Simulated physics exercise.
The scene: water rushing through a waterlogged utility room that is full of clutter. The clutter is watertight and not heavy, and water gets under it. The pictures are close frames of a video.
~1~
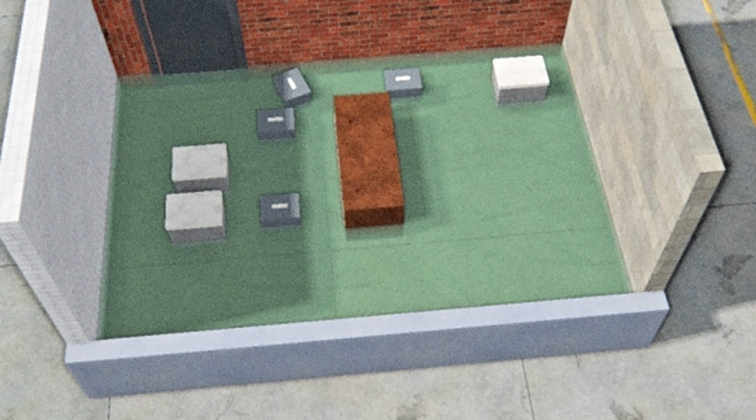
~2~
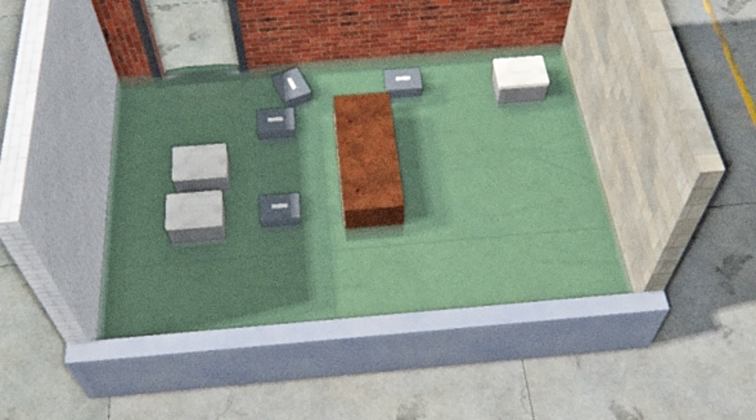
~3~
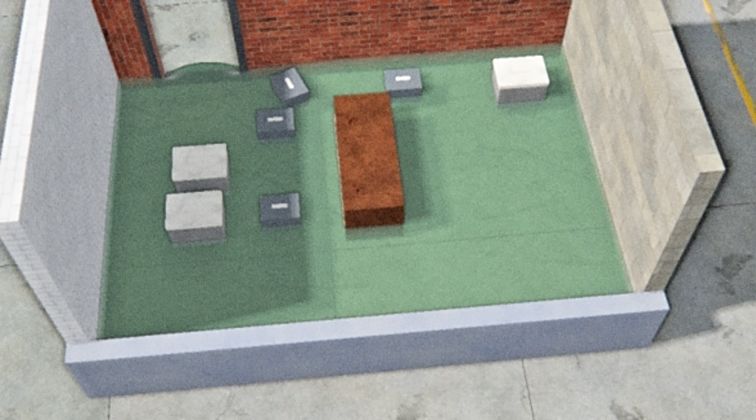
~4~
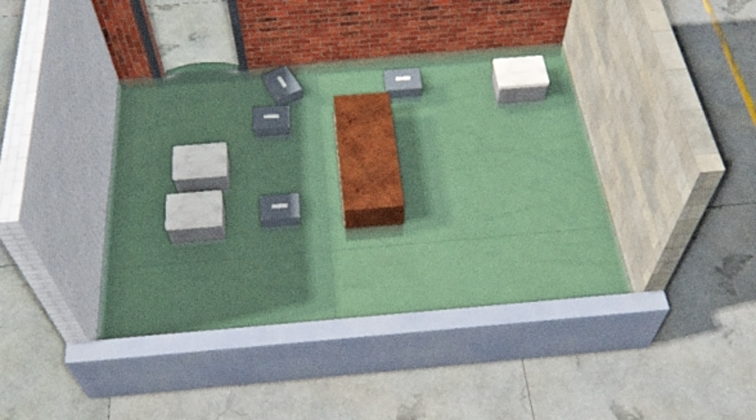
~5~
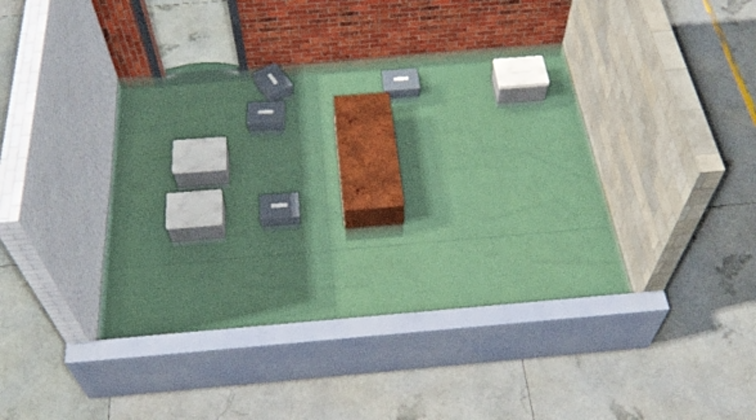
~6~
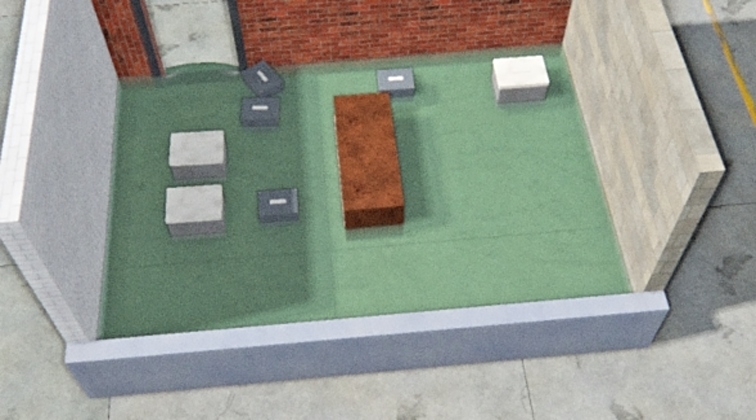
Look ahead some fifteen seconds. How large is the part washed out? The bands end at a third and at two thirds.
Share: Two thirds or more.
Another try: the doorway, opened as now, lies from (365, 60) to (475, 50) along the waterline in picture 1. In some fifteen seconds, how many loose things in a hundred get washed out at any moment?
Near 60 in a hundred.
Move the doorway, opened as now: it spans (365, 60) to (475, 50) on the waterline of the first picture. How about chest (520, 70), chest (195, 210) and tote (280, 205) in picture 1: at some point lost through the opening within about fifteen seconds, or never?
In that order: Carried outside, stays, stays.
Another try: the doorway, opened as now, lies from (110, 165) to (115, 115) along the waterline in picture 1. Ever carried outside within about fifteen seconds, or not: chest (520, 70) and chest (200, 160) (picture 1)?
One after the other: Kept in, washed out.
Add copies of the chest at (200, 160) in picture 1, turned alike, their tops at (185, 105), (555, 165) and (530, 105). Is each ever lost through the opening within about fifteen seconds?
In turn: Out, left behind, inside.
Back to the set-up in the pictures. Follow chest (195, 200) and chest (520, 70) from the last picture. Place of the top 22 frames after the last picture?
At about (183, 59) and (486, 71).
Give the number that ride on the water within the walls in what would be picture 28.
It comes to 2.
A moment on, 0 of 7 are out; 7 afloat.
Next, 3 of 7 are out; 4 afloat.
Later, 4 of 7 are out; 2 afloat.
In the end, 6 of 7 are out; 1 afloat.
